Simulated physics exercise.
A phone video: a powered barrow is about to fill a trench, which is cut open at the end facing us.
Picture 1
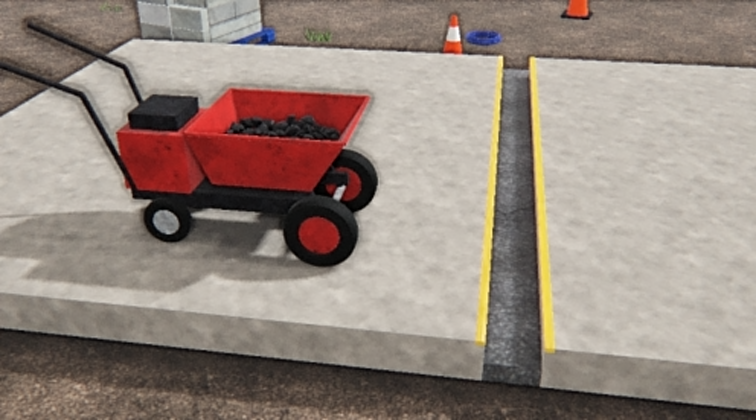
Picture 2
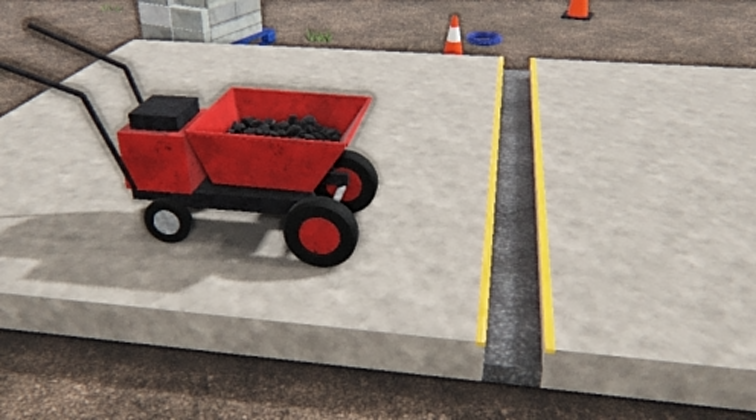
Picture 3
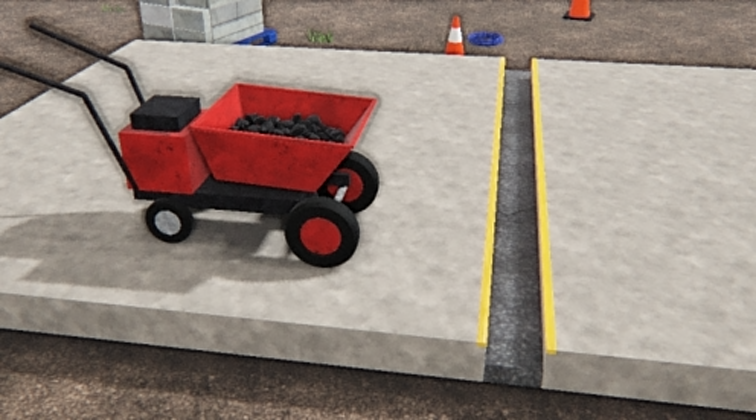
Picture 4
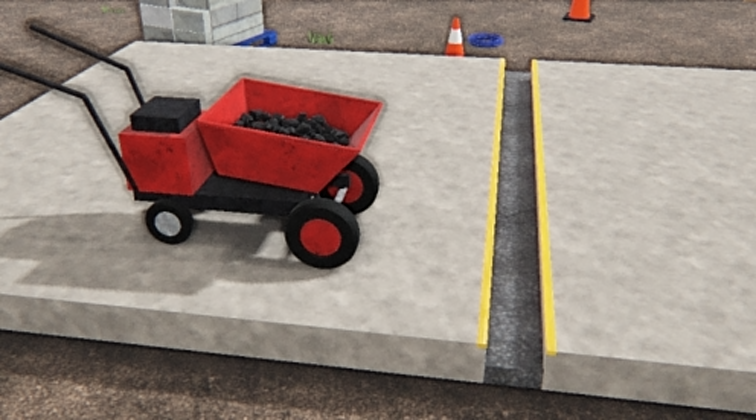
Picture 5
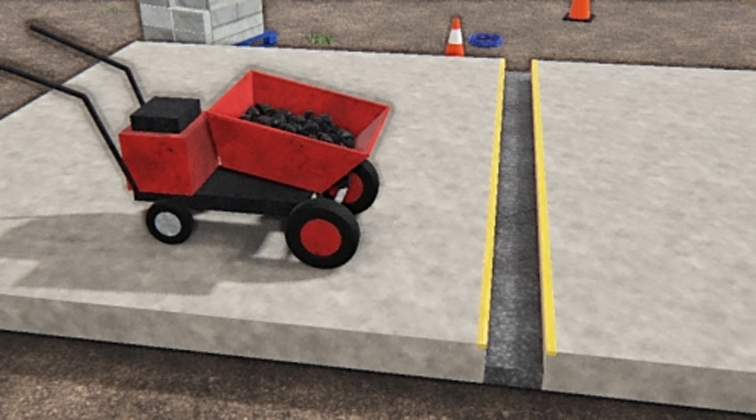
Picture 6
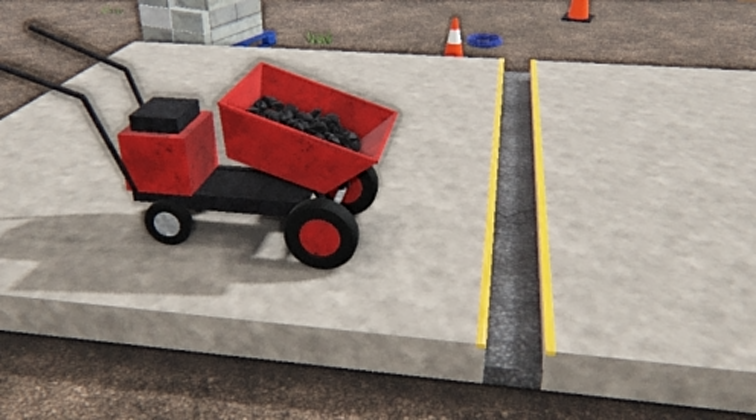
Red skip of a small powered barrow, loaded with black lumps, tilting gradually toward the right on a concrete slab beside a yellow-edged trench.
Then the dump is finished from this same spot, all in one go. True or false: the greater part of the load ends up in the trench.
False.
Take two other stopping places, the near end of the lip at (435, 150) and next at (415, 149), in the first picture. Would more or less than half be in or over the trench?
For the first try, past the halfway mark; for the second, past the halfway mark.
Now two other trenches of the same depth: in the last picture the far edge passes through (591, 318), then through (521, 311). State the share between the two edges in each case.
I'd put it near 30 in a hundred, then near 20 in a hundred.
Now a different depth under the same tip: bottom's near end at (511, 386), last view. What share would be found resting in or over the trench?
It would be close to 30 percent.
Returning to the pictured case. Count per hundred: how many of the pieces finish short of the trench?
My estimate is close to 55 in a hundred.
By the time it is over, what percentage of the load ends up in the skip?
It is some 15 percent.
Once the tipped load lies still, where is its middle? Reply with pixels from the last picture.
Roughly at pixel (469, 245).
Soon, skip tipped steeply; all in the skip.
A while on, skip tipped right over; most in the skip; about a quarter short of the trench.
Towards the end, skip tipped right over; about a quarter in the skip; about half short of the trench; about a quarter in or heaped over the trench.
Finally, skip tipped right over; about a quarter in the skip; about half short of the trench; about a quarter in or heaped over the trench; none beyond it.
